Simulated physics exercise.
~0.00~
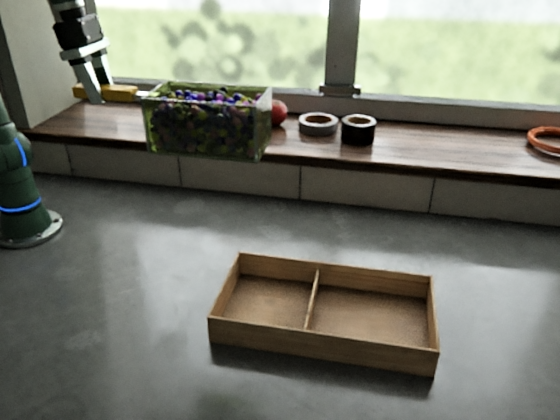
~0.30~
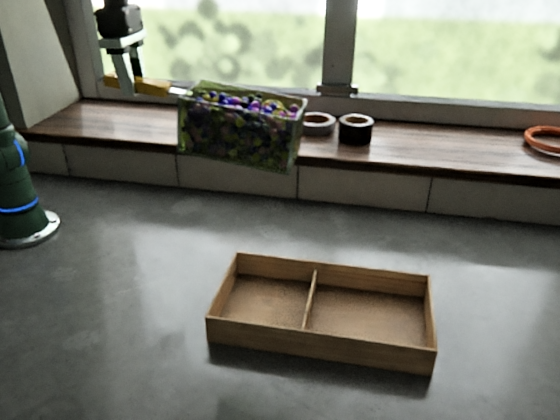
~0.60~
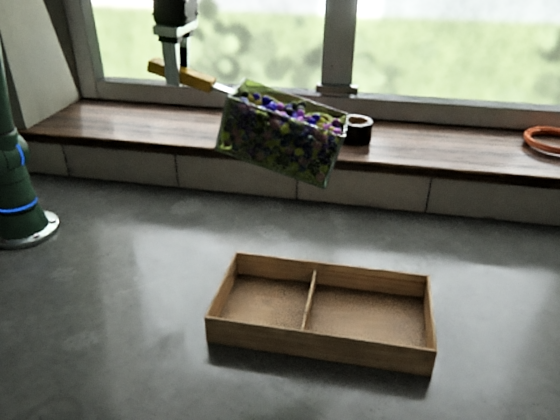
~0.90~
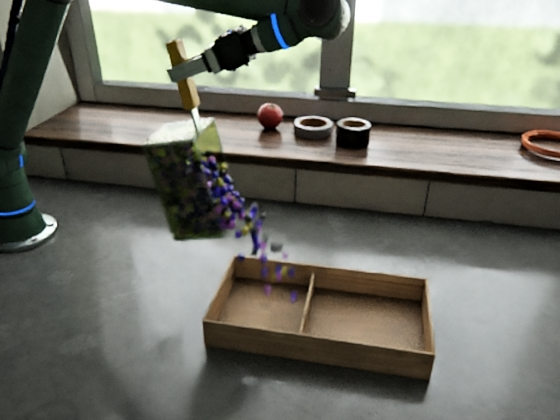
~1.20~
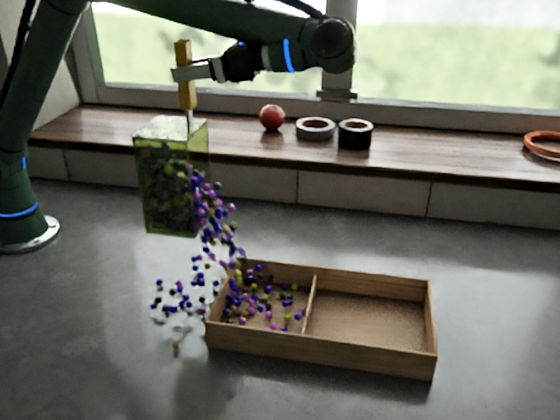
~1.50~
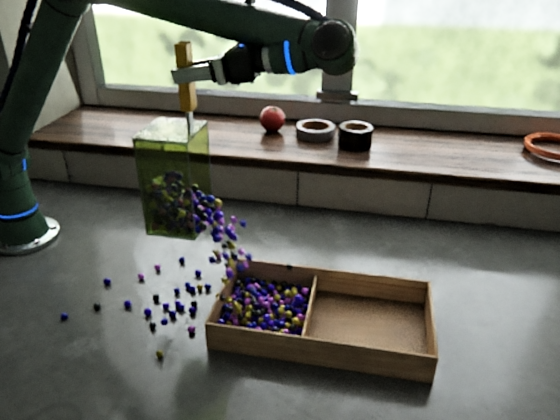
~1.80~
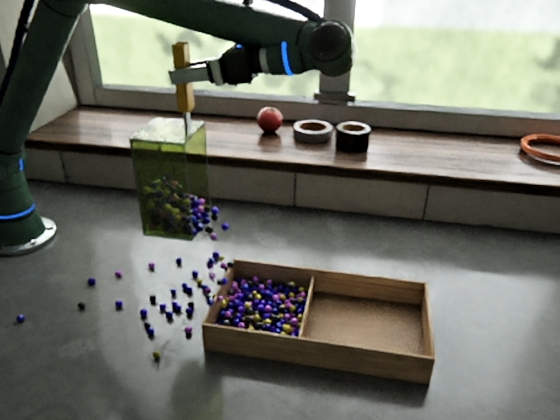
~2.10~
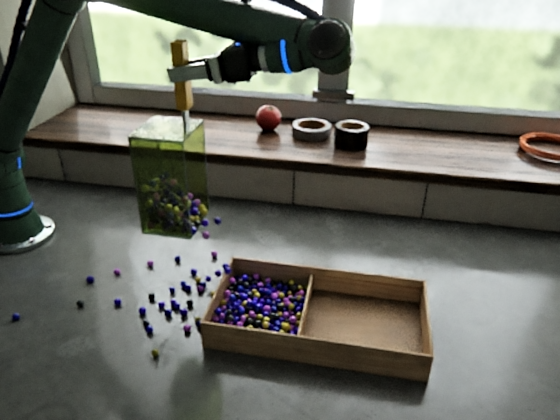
A robot arm lifted a clear greenish box of small colorful balls off a windowsill, carried it right, then tipped it over a wooden tray, filling the left compartment while some scattered across the table and others stayed in the box.
